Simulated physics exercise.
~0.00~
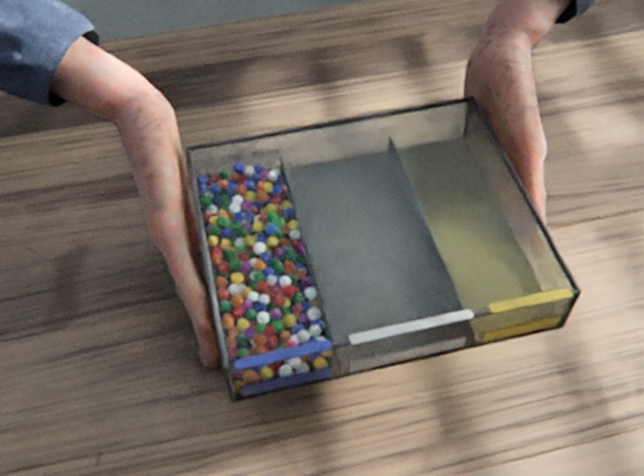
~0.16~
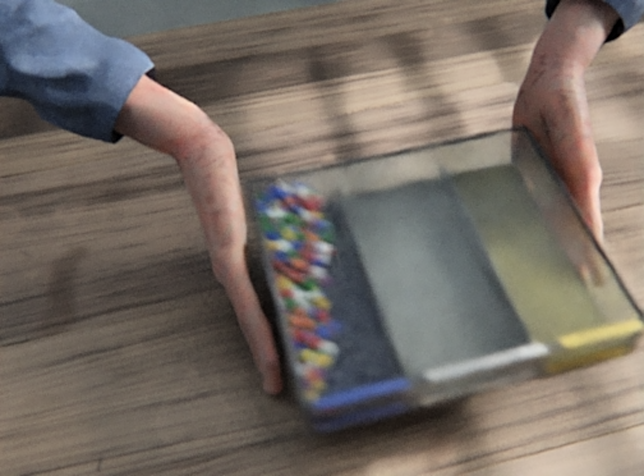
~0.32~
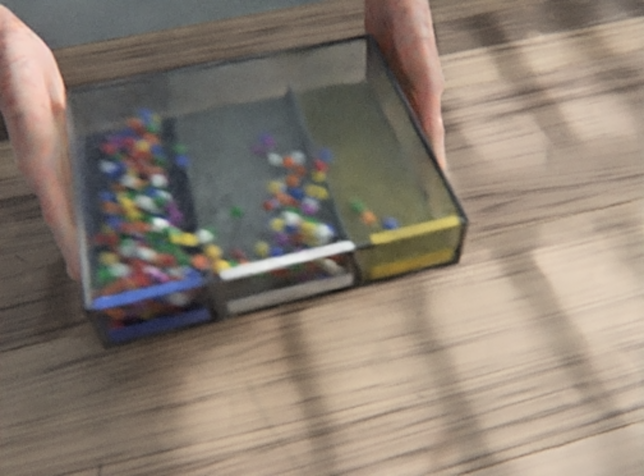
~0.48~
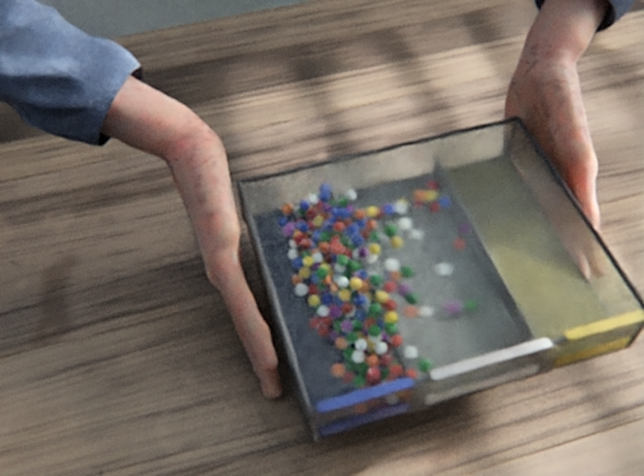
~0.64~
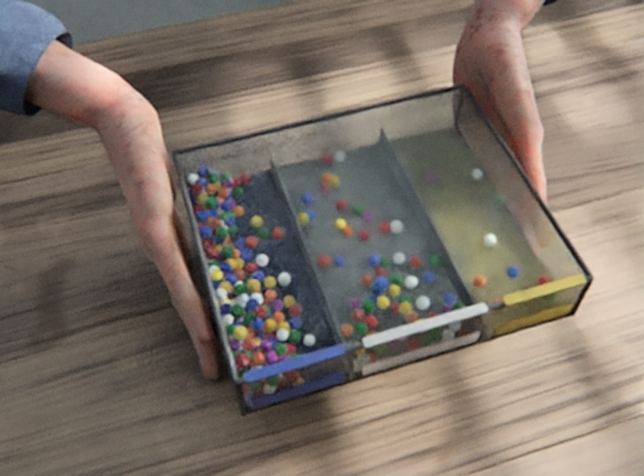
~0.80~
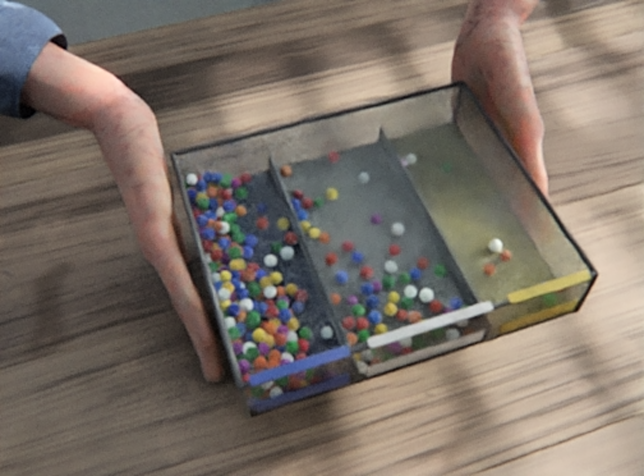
Two hands shook a clear-lidded, three-part box of colorful beads from side to side above a wooden table, scattering beads from the blue-marked left section, which still held most at the end, with fewer in the white middle and a few in the yellow.
